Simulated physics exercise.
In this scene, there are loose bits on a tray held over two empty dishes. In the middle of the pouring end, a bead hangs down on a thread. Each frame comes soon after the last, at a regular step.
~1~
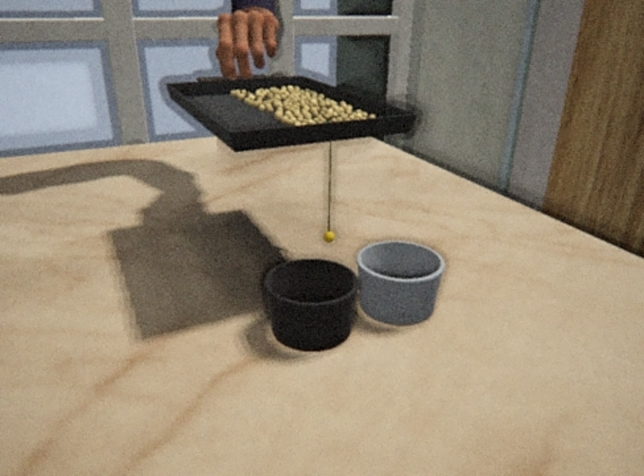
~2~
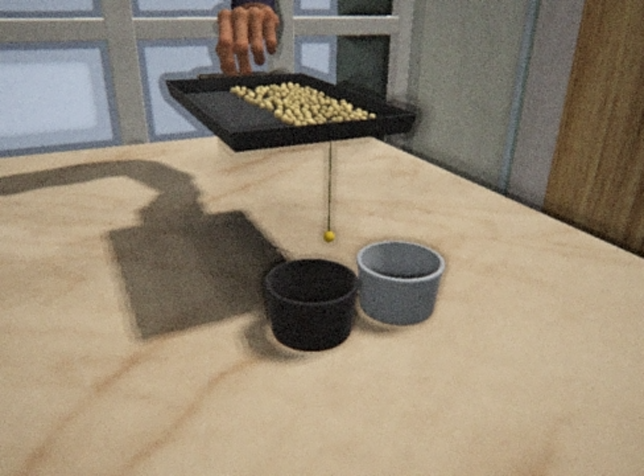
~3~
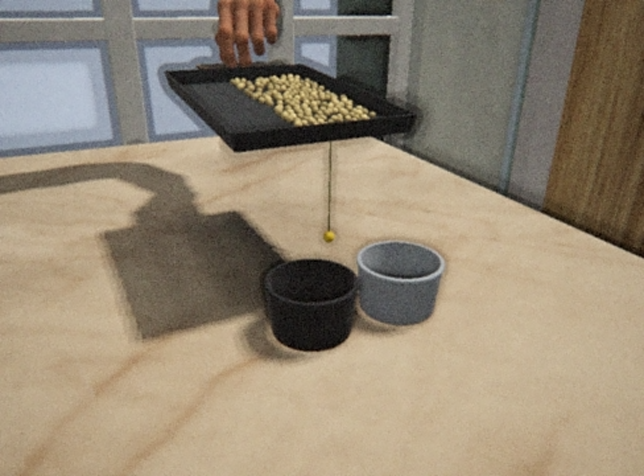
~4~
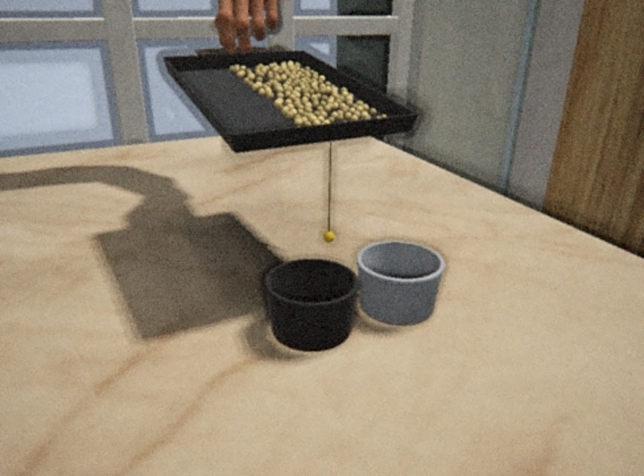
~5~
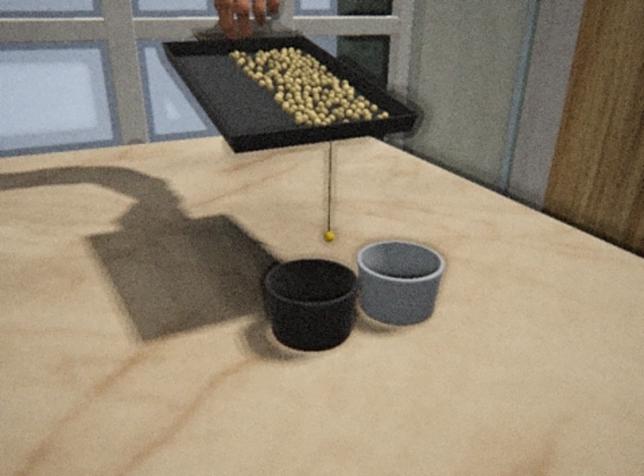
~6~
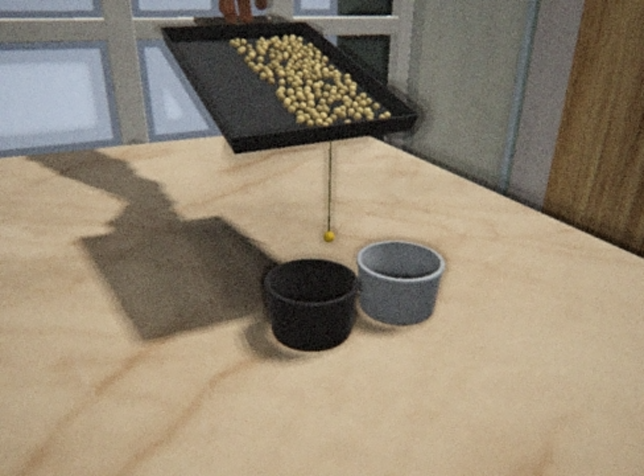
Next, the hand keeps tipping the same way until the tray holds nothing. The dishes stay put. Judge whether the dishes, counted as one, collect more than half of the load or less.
Counted as one, they collect more than half.
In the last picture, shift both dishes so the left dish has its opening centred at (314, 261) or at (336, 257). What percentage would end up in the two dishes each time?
First some 20, then 20 per cent.
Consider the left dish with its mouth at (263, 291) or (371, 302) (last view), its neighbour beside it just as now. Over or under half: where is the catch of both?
At place one the bulk; at place two the minor share.
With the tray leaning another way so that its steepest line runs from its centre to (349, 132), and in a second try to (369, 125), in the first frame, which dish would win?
Note: Place 1, the dish at the right; place 2, the dish at the right.
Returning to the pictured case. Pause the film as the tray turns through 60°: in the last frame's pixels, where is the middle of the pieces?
The load is centred about (336, 124).
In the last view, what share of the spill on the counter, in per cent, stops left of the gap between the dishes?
It amounts to some 60 percent.
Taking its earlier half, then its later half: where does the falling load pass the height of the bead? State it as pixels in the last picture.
Earlier half at (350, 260), later half at (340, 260).
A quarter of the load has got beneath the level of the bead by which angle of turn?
Roughly 100 degrees of turn.
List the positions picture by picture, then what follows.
In the first picture, corners of the pouring end (234, 131) and (411, 113), level; middle of the load (297, 106), soya beans; left dish (332, 322); right dish (423, 298); bead on its thread (329, 237).
In the second picture, corners of the pouring end (234, 131) and (411, 113), level; middle of the load (297, 104).
In the third picture, corners of the pouring end (234, 131) and (412, 113), tipped barely, level across its low end; middle of the load (297, 99).
In the fourth picture, corners of the pouring end (235, 132) and (412, 113), tipped a little, level across its low end; middle of the load (297, 90).
In the fifth picture, corners of the pouring end (235, 134) and (413, 113), tipped a little, level across its low end; middle of the load (298, 82).
In the sixth picture, corners of the pouring end (235, 135) and (414, 113), tipped clearly, level across its low end; middle of the load (299, 75); left dish (332, 322); right dish (423, 298).
Just after the last frame, tray tipped steeply; almost all on the tray; just a few in the left dish; just a few in the right dish; just a few outside both; just a few in the air.
A moment on, tray tipped right over; roughly a third on the tray; about a tenth in the left dish; about a tenth in the right dish; just a few outside both; roughly half in the air.
Further on, tray tipped past a quarter turn; roughly half in the left dish; roughly a quarter in the right dish; roughly a quarter outside both.
When it is over, tray tipped past a quarter turn; roughly half in the left dish; roughly a quarter in the right dish; roughly a quarter outside both.
